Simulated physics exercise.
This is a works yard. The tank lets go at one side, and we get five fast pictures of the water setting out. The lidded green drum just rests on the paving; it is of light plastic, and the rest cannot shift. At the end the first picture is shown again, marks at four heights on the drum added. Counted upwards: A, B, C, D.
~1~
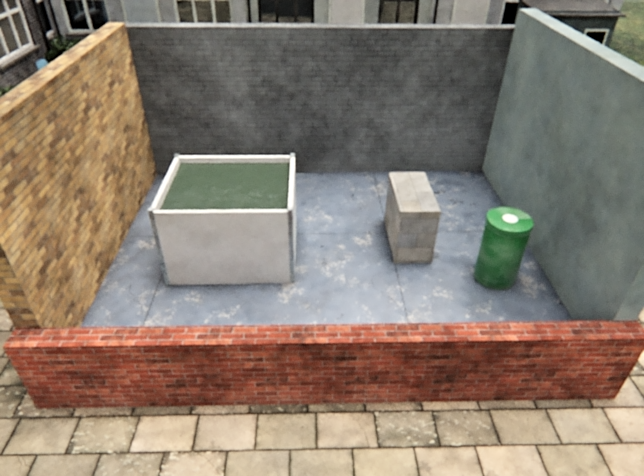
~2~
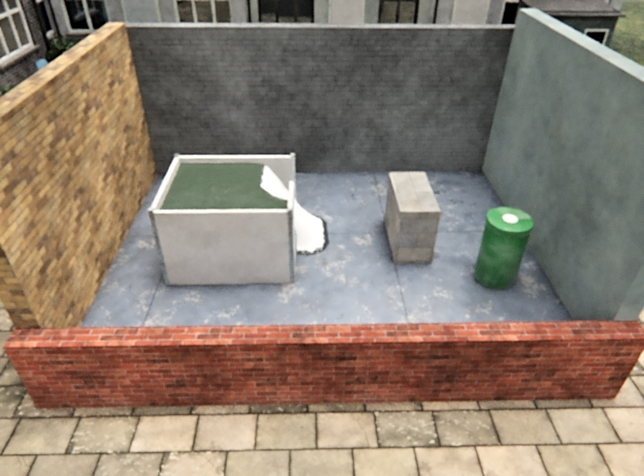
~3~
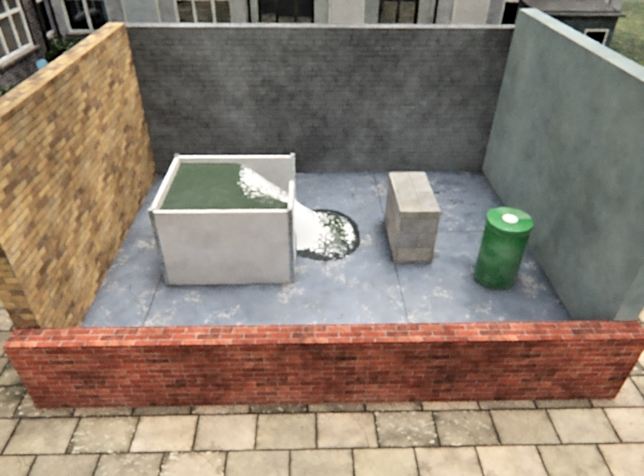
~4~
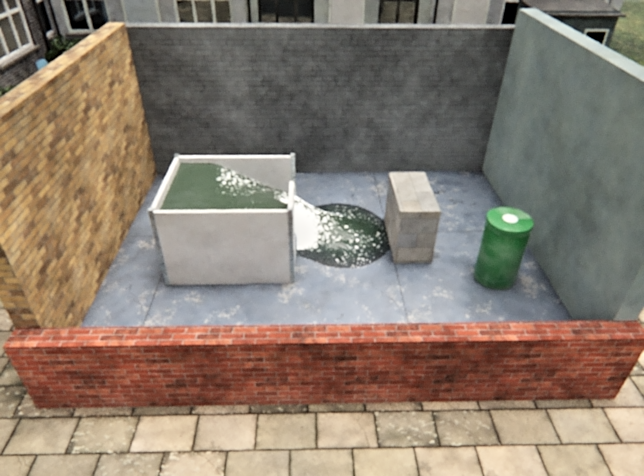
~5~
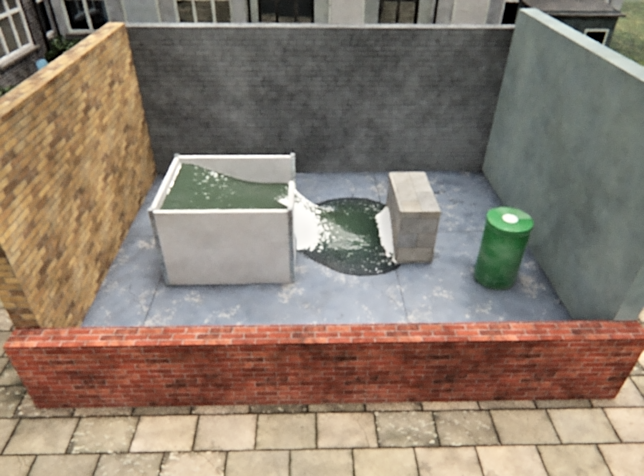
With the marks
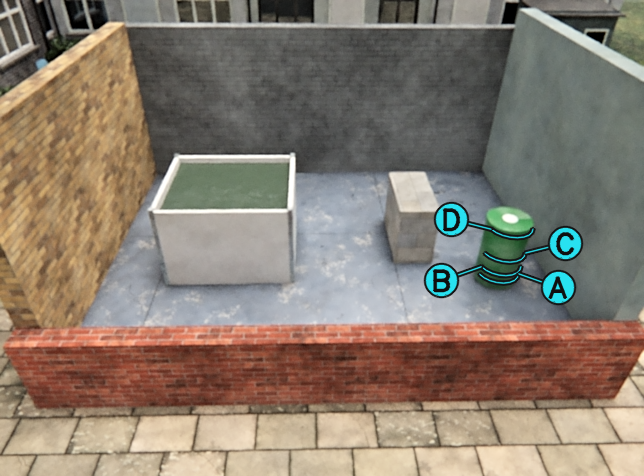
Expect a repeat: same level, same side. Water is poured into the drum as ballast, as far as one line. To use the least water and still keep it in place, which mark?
Use mark B.
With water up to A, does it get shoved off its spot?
Yes, that goes wrong.
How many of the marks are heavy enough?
Three of them.
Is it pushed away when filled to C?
No.
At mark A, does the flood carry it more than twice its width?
Yes, clearly.
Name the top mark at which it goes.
It is A.
On the marked copy, A at (503, 283); B at (505, 275); C at (509, 262); D at (517, 237); from the bottom up A, B, C, D.
With A, it is pushed about 7 times its own width away.
With B, it shifts by a finger or two and stays.
With C, it does not move.
With D, it does not move.
